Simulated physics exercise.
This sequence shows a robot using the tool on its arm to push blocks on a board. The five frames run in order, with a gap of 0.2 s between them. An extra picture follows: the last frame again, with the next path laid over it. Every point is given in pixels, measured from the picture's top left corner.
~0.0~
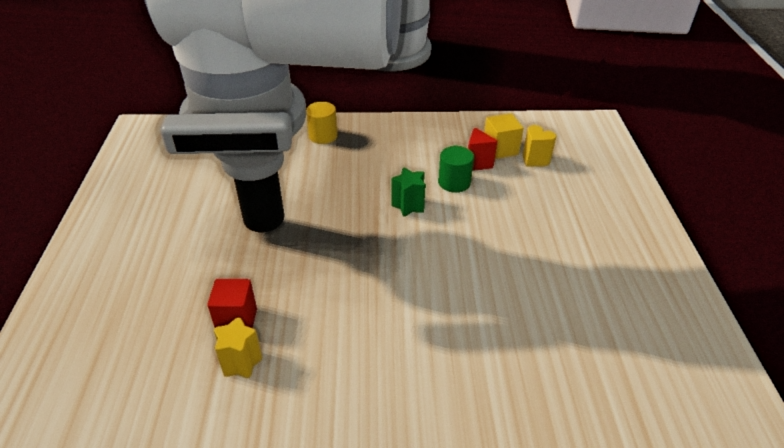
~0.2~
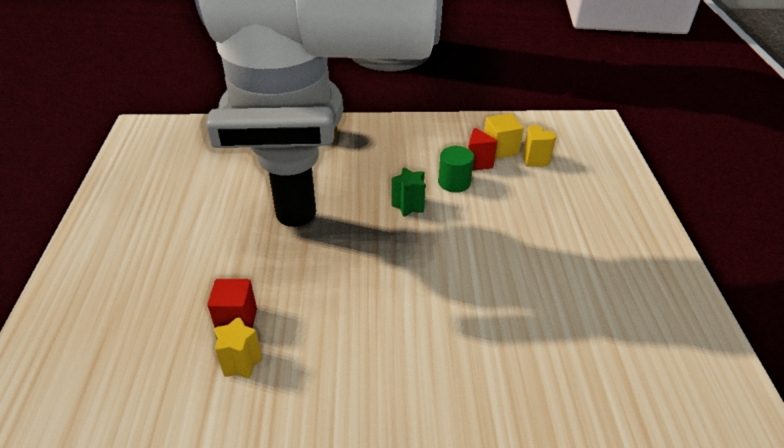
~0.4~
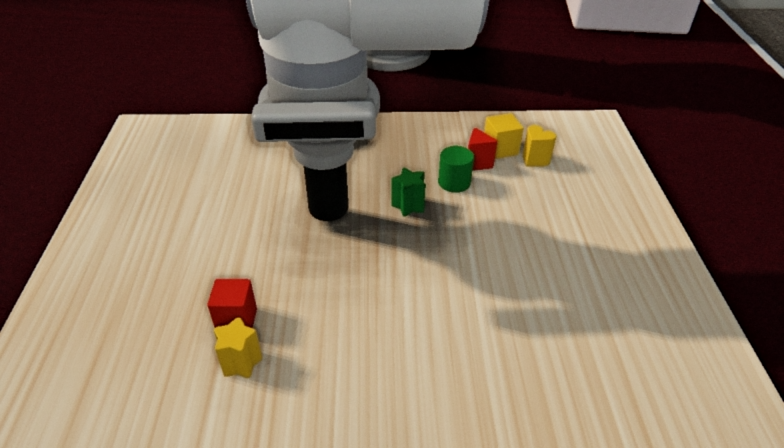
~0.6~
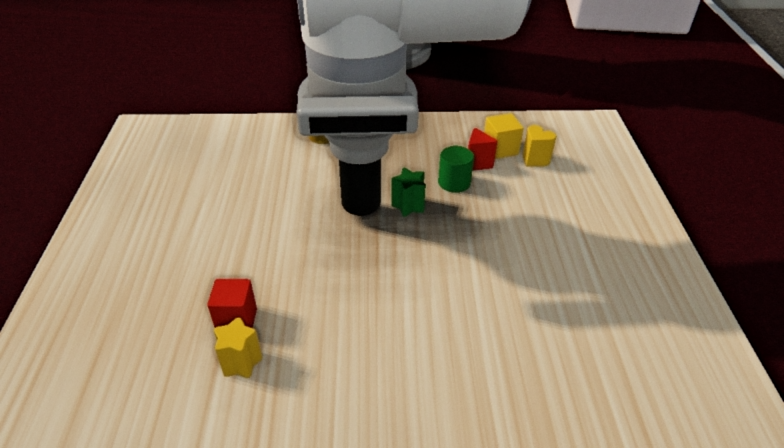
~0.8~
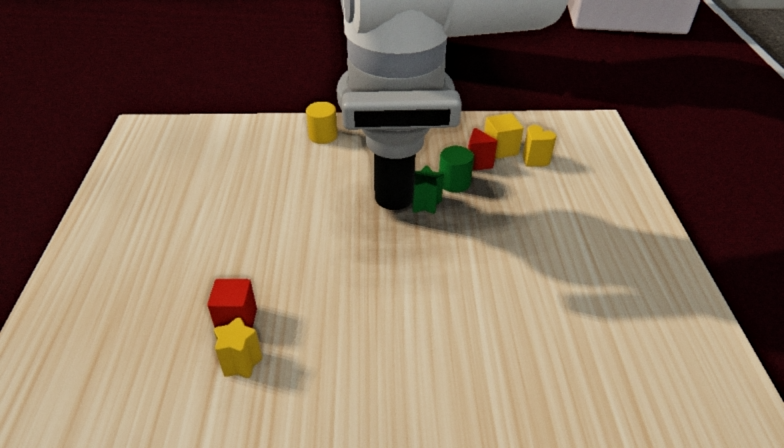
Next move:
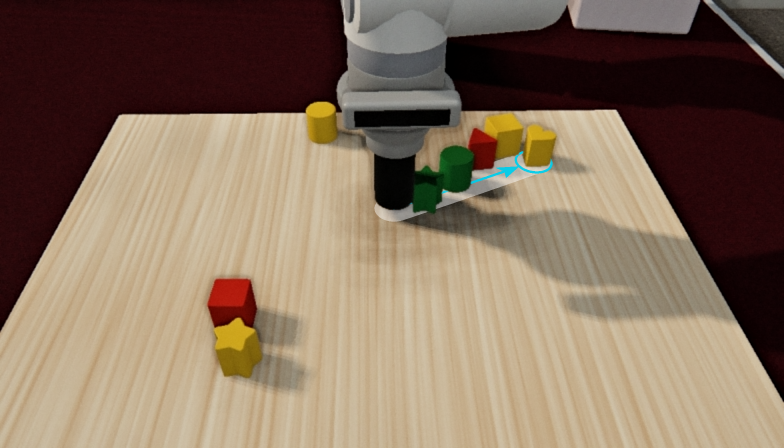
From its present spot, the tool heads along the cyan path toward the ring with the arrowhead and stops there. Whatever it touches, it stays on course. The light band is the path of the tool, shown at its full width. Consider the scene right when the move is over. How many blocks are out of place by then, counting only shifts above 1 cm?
My best guess is that three blocks or more move over 1 cm.
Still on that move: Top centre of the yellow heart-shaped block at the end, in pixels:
My prediction: (565, 129).
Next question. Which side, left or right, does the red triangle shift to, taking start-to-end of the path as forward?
It moves over to the left.
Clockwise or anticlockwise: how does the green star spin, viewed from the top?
From above, clockwise.
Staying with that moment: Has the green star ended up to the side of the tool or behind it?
Yes.
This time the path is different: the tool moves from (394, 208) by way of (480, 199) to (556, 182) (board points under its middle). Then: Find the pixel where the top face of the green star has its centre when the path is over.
At (592, 151).
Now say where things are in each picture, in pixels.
The first frame shows tip of the tool at (264, 220), middles of tops, green star at (410, 178), green circular block at (457, 155), red triangle at (481, 137), yellow heart-shaped block at (541, 133).
The second frame shows tool at (296, 215), nothing pushed.
The third frame shows tool at (329, 210), nothing pushed.
The fourth frame shows tool at (361, 204), nothing pushed.
The fifth frame shows tool at (394, 199), green star at (426, 176), green circular block at (457, 155), red triangle at (481, 137), yellow heart-shaped block at (541, 133).
The line goes from (394, 208) directly to (534, 162).
On the path given first. One third of the way, tool at (446, 182); green star at (480, 163); green circular block at (484, 143); red triangle at (486, 128), turned 25° clockwise.
Two thirds of the way, tool at (492, 167); green star at (524, 159), turned 45° clockwise; green circular block at (507, 131); red triangle at (486, 119).
At the end, tool at (536, 152); green star at (536, 159), turned 85° clockwise; green circular block at (537, 116); red triangle at (486, 118); yellow heart-shaped block at (565, 129), turned 75° clockwise.
